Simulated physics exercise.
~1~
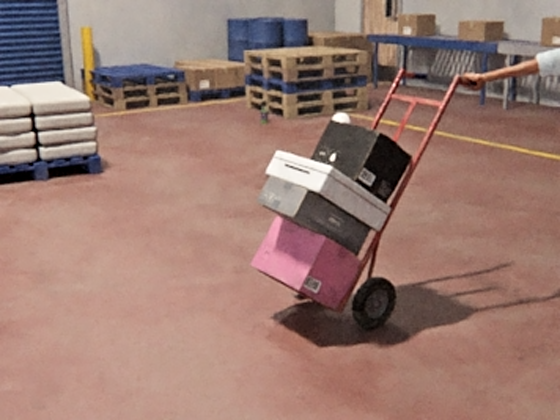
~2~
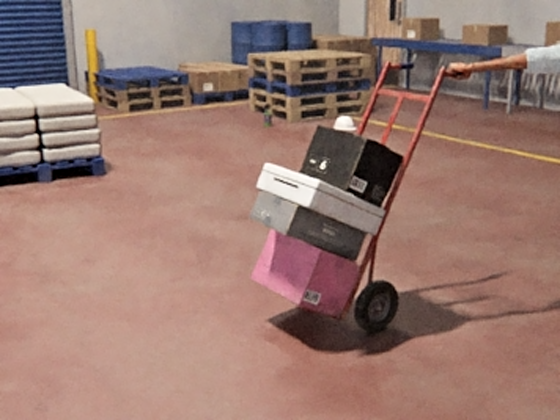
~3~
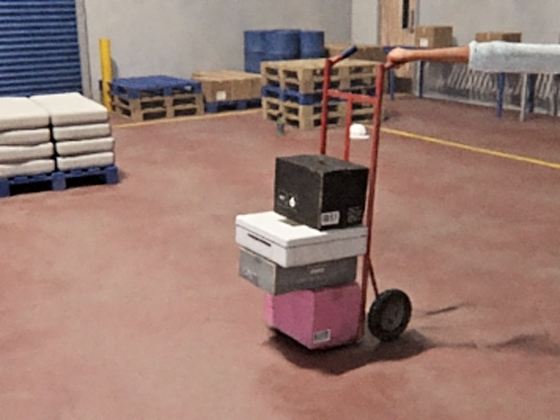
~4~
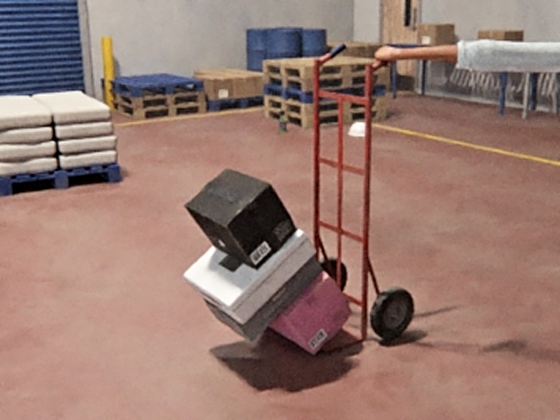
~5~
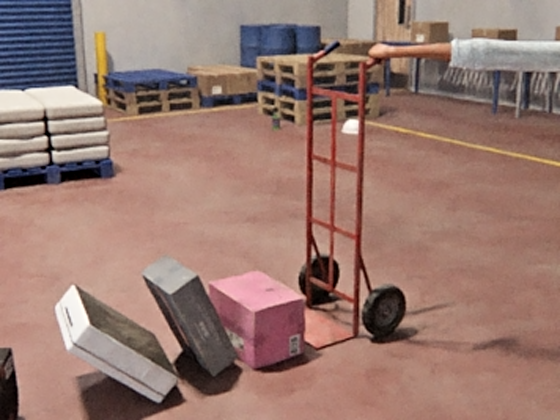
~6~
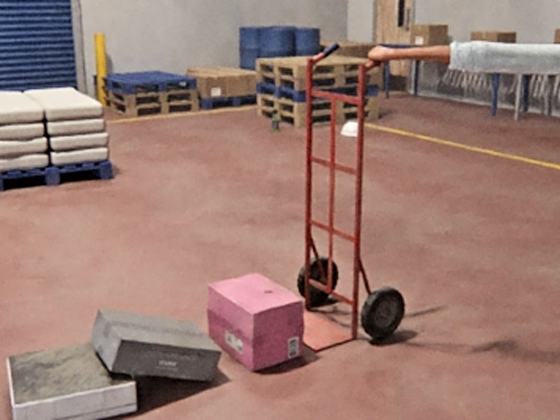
On a warehouse's reddish floor, with pallets and blue drums behind, a hand at the right holds a red sack truck tilted back under a stack of loose items. A pink box sits at the bottom, then a grey box, a white box and a black box on top. The hand swings the truck forward until it stands upright, and the whole stack pitches off to the left. The black, white and grey boxes tumble onto the floor, the black one leaving view. The pink box finishes toppled beside the upright truck, with the grey one leaning against the overturned white one.
